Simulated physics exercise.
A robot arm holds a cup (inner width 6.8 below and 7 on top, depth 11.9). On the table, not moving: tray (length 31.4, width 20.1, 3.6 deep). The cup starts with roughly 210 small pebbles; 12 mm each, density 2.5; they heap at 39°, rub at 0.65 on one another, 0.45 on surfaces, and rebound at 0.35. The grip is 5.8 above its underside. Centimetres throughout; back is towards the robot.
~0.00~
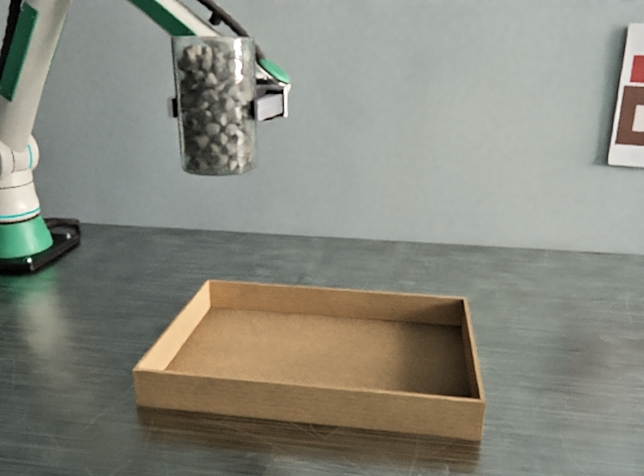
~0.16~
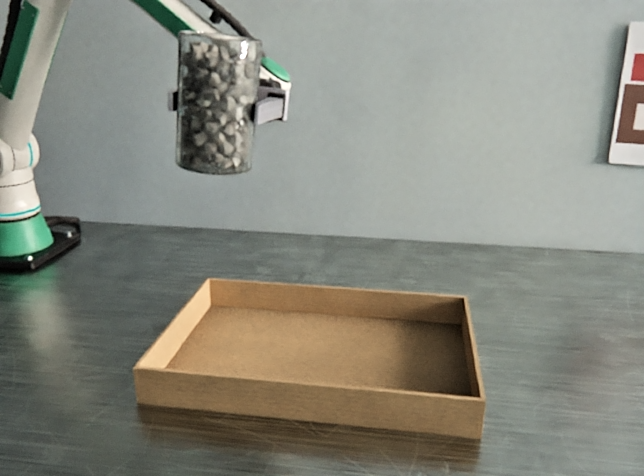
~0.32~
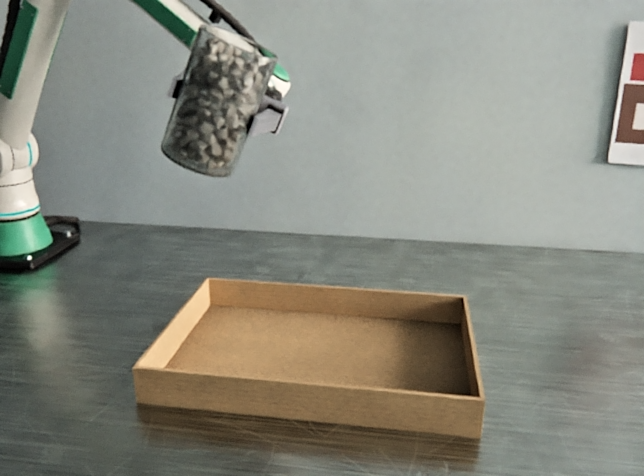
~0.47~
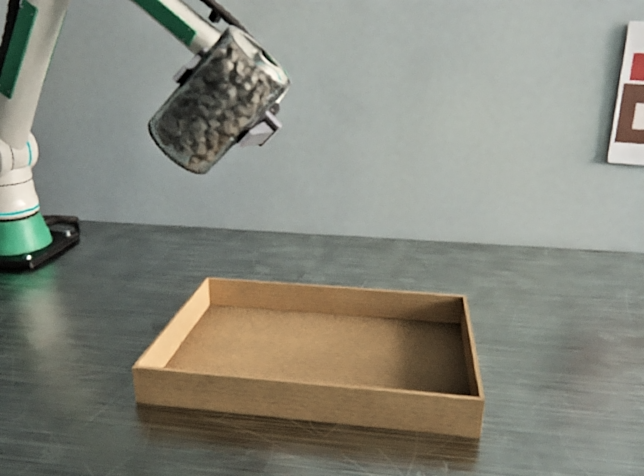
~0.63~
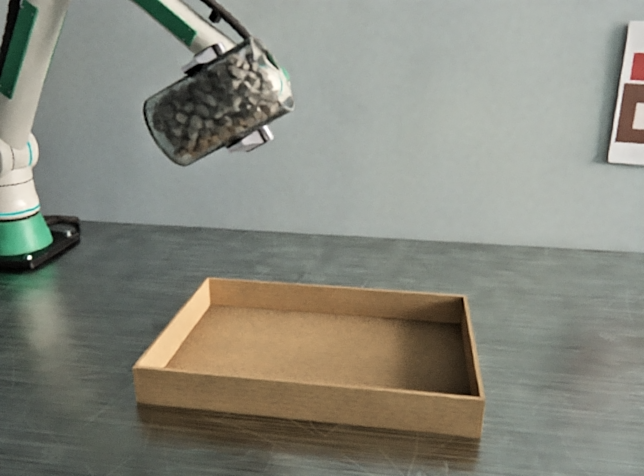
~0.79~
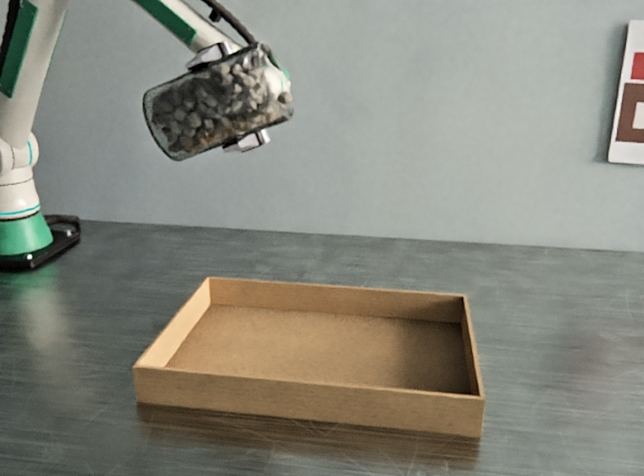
To begin with, a robot arm holds a clear cup of small grey pebbles upright above an empty, shallow brown tray on a table. The arm then tilts the cup steadily to the right, and the pebbles shift toward its rim as it leans well over, the tray staying empty and still.
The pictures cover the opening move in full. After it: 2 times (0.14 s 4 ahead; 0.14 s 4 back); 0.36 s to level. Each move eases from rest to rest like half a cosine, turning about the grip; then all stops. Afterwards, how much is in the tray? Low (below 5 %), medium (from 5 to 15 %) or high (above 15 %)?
A medium share, from 5 to 15 %, ends in the tray.
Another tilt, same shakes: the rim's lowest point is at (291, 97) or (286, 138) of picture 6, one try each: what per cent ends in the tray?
Some 5 and 30 per cent.
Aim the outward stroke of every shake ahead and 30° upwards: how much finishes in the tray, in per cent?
Some 15 per cent.
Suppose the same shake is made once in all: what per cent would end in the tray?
It would be near 5 per cent.
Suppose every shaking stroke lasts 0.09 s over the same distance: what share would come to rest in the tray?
In that case some 30 per cent.
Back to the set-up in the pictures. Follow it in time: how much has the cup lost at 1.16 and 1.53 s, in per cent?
About 5, 10.
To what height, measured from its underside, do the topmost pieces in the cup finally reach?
Roughly 11.5 cm.
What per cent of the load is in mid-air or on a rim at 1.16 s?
Some 4 per cent.
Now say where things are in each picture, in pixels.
In the first picture, cup middle at (217, 106), level; upper third of the load around (214, 76), from x 185 to 250, top at y 55; 212 in the cup.
In the second picture, cup middle at (217, 105), tilted 6° forward; upper third of the load around (216, 73), from x 185 to 250, top at y 50.
In the third picture, cup middle at (217, 104), tilted 23° forward; upper third of the load around (223, 77), from x 175 to 255, top at y 50.
In the fourth picture, cup middle at (217, 104), tilted 45° forward; upper third of the load around (228, 81), from x 165 to 270, top at y 50.
In the fifth picture, cup middle at (218, 105), tilted 62° forward; upper third of the load around (231, 86), from x 160 to 275, top at y 60.
In the sixth picture, cup middle at (218, 104), tilted 68° forward; upper third of the load around (225, 87), from x 160 to 285, top at y 70; 212 in the cup.
After 1.16 s, tilted 68° forward, highest piece 29 above the table; 201 in the cup, 3 in the tray, 8 in flight or on a rim.
After 1.53 s, tilted 35° forward, highest piece 31 above the table; 190 in the cup, 20 in the tray, 2 in flight or on a rim.
After 1.91 s, level, highest piece 33 above the table; 190 in the cup, 22 in the tray.
After 2.96 s, level, highest piece 33 above the table; 190 in the cup, 22 in the tray.
At rest, 190 in the cup, 22 in the tray. That is 10 % in the tray.
